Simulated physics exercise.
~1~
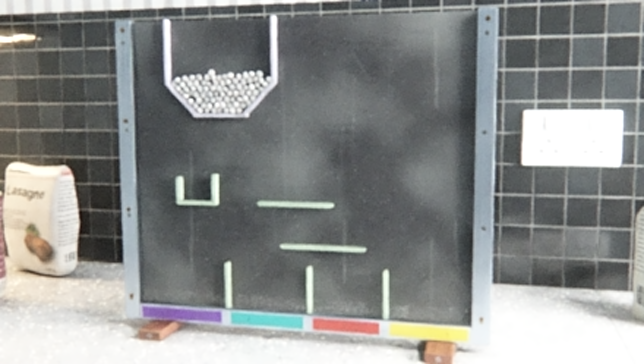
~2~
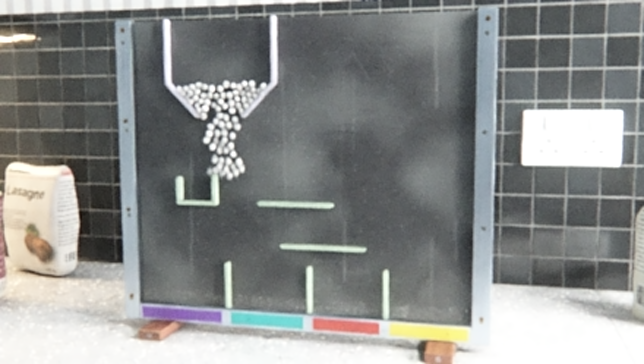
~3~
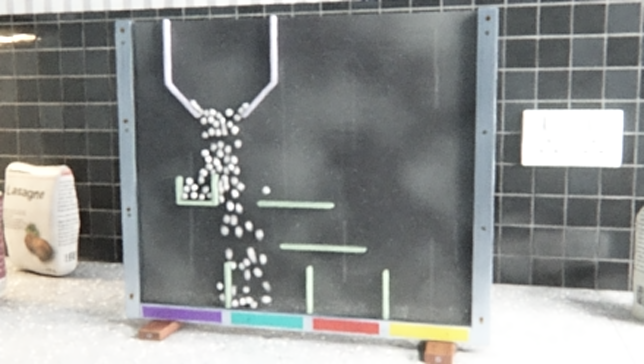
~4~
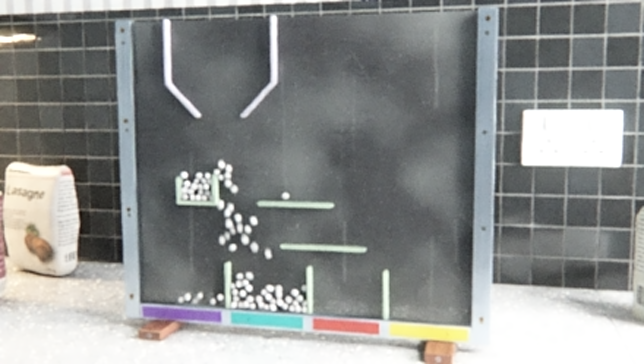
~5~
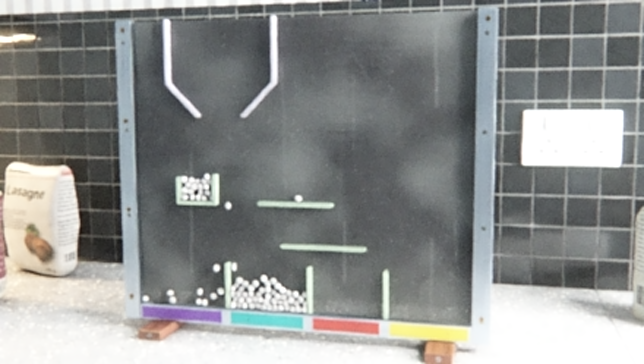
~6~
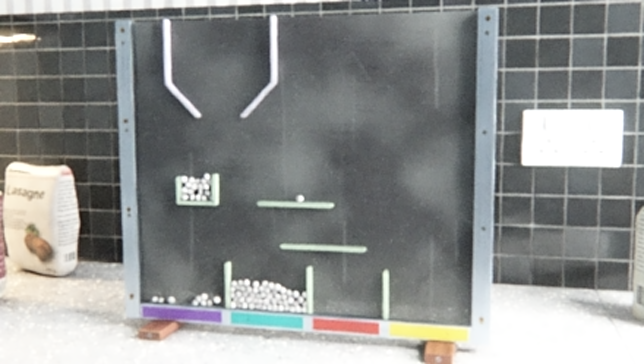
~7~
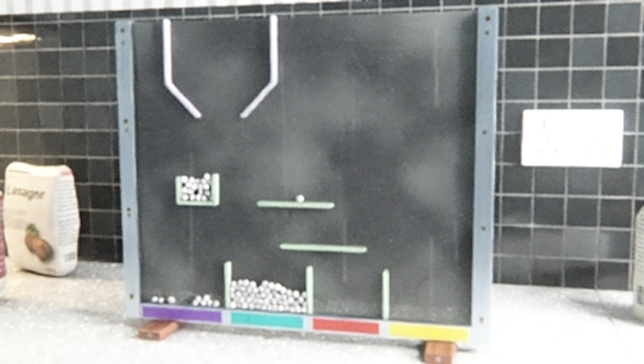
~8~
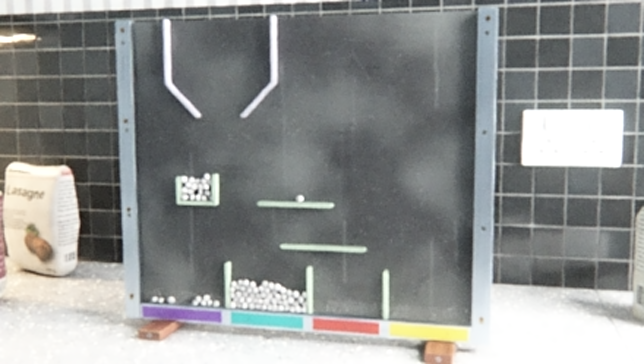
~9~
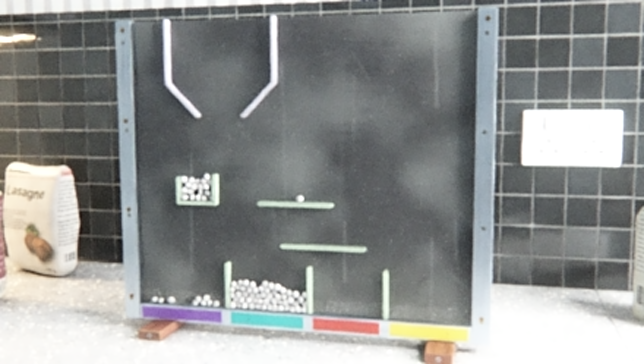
Small white balls pour from the hopper, mostly filling the turquoise bin, and finally lie still.
